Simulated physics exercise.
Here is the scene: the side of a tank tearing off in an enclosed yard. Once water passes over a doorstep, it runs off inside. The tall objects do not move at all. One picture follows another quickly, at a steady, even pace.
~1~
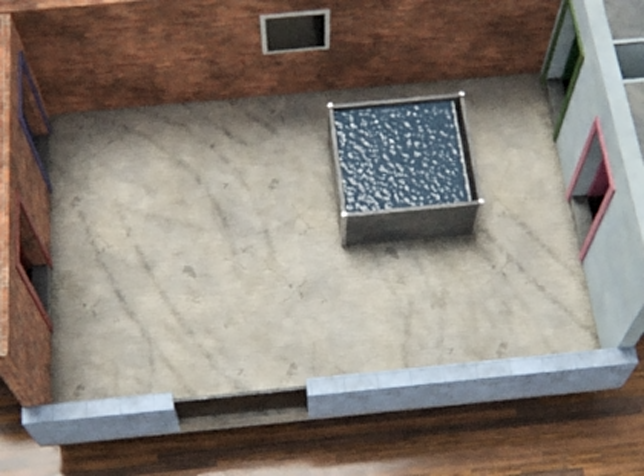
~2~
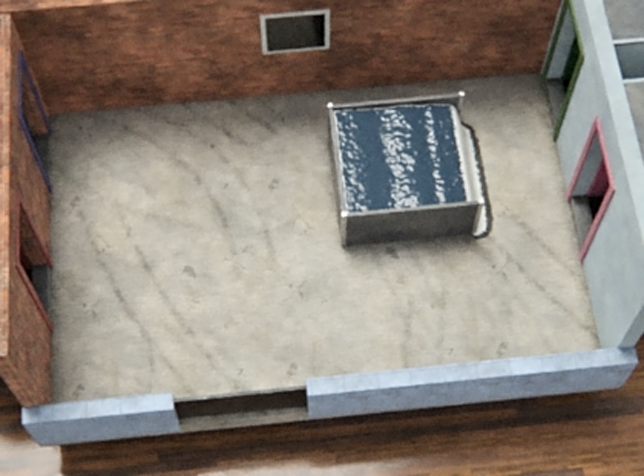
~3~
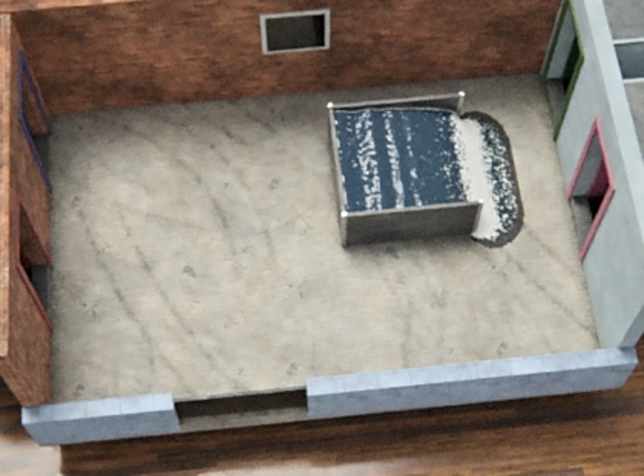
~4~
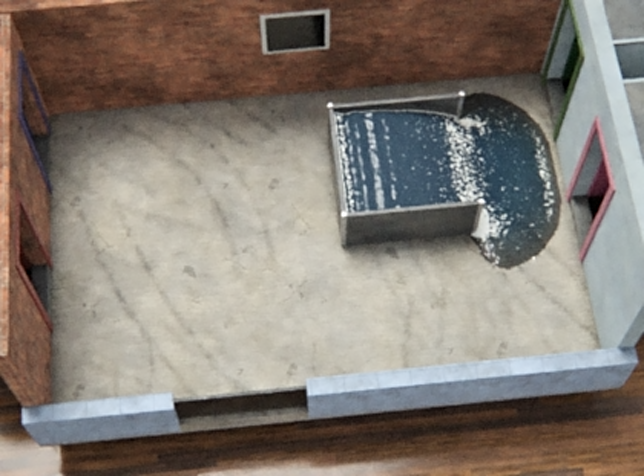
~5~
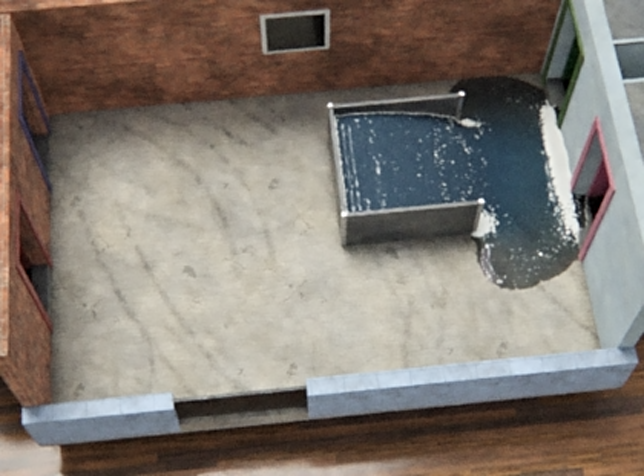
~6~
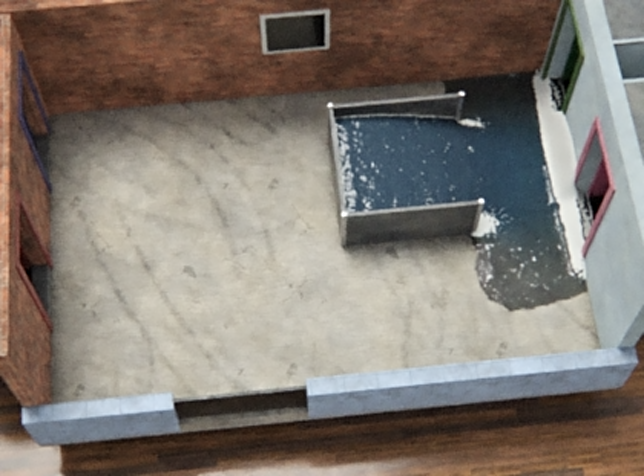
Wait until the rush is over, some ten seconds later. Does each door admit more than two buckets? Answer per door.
The blue door: It does; the red door: It does not; the green door: It does; the pink door: It does.
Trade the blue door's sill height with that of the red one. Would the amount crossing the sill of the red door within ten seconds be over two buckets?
Result, red door: Ends up above.
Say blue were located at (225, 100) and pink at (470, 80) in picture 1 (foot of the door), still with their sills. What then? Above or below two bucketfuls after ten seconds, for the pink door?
Pink exceeds the mark.
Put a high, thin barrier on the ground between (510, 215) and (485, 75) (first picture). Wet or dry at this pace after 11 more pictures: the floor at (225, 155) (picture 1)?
Spot check: Submerged.
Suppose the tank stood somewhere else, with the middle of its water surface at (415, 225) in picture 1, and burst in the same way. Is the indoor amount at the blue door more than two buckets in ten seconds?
Blue door exceeds the threshold.
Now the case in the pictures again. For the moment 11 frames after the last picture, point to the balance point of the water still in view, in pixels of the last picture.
Centre point: Around (487, 193).
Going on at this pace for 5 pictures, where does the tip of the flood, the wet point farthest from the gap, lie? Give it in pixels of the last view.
The farthest wet spot is near (602, 366).
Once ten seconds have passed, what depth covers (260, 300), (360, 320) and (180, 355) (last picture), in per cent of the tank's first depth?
Going in order, roughly 4, 4 and 10 %.
A moment on, water covers 15 % of the floor; the blue door not reached, the red door not reached, the green door over two buckets in, the pink door far over two buckets in.
Next, water covers 25 % of the floor; the blue door not reached, the red door not reached, the green door far over two buckets in, the pink door far over two buckets in.
Then, water covers 60 % of the floor; the blue door not reached, the red door not reached, the green door far over two buckets in, the pink door far over two buckets in.
Later, water covers 95 % of the floor; the blue door far over two buckets in, the red door wet at the sill, nothing in, the green door far over two buckets in, the pink door far over two buckets in.
In the end, water covers 100 % of the floor; the blue door far over two buckets in, the red door wet at the sill, nothing in, the green door far over two buckets in, the pink door far over two buckets in.
